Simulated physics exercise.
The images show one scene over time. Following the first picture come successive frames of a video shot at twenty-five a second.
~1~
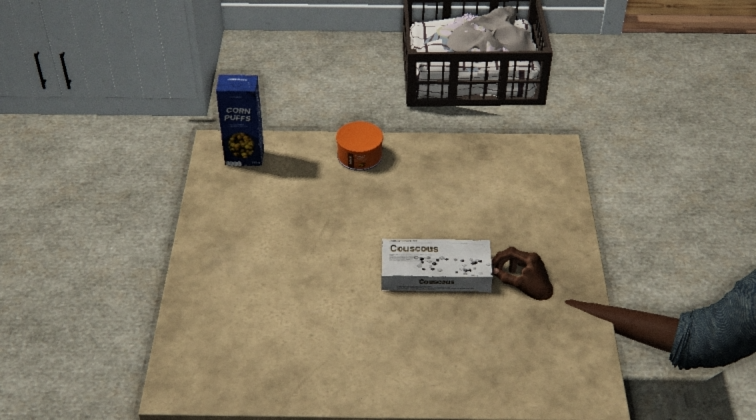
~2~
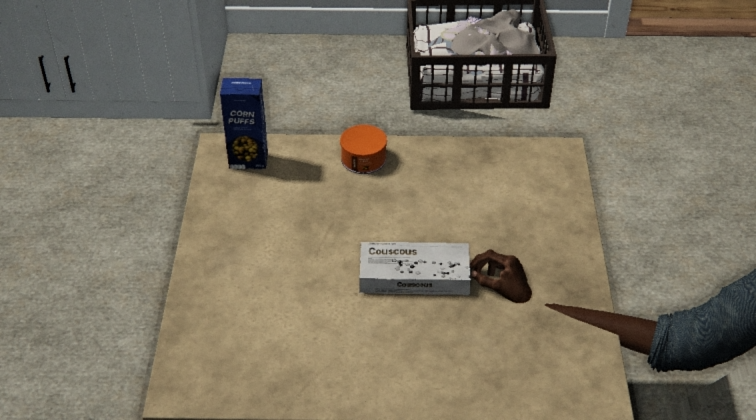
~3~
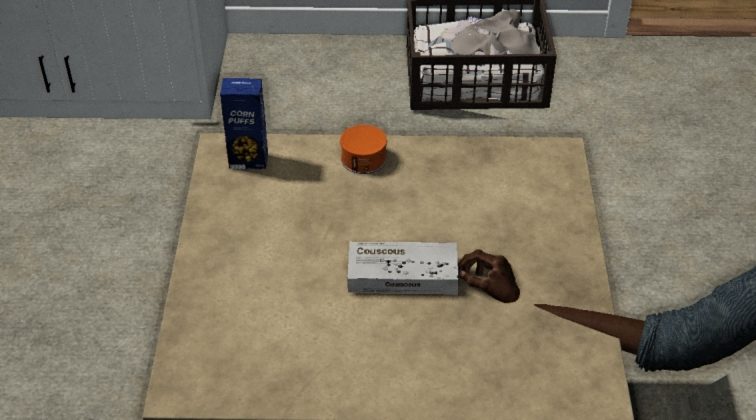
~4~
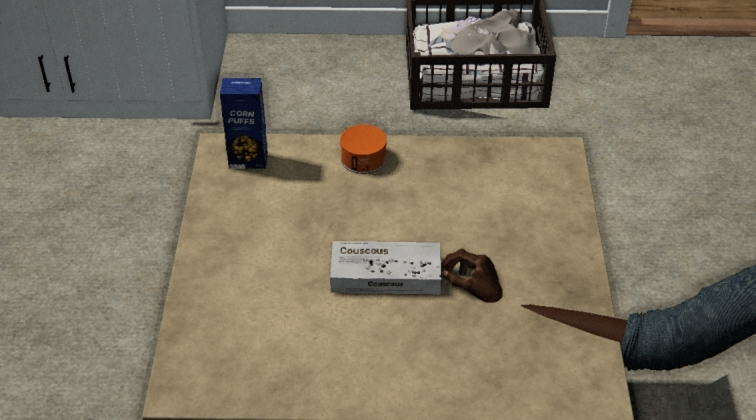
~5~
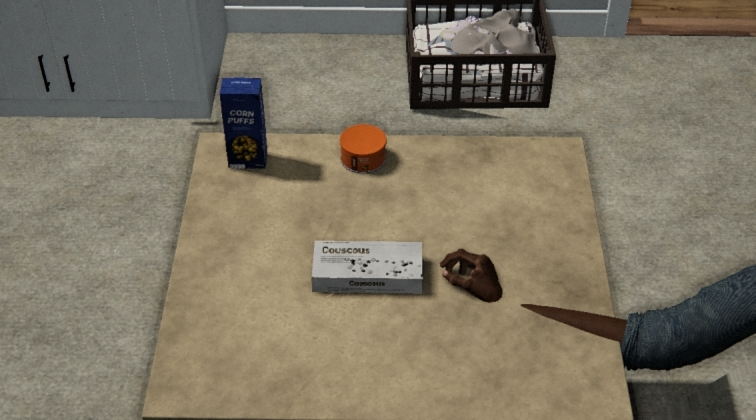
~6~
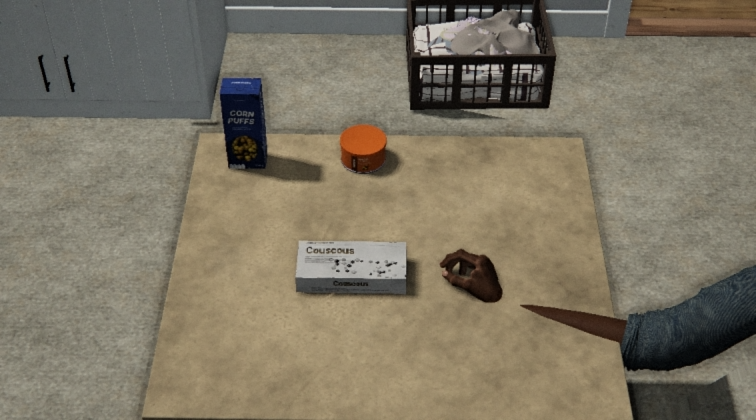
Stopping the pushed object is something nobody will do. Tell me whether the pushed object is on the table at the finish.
At the finish the pushed object is on the table.
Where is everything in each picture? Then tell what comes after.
The first picture shows under the hand; white packet (436, 265).
The second picture shows under the hand; white packet (414, 268).
The third picture shows under the hand; white packet (403, 268).
The fourth picture shows white packet (386, 268).
The fifth picture shows white packet (367, 267) displaced a little.
The sixth picture shows white packet (352, 267) displaced a little.
Then, 0.10 s past the last view, white packet displaced a little near (322, 267).
Then, 0.20 s past the last view, white packet displaced about its own width near (305, 267).
Finally, moved from the start, white packet. Final places as the last picture's camera would see them, white packet near (301, 267).
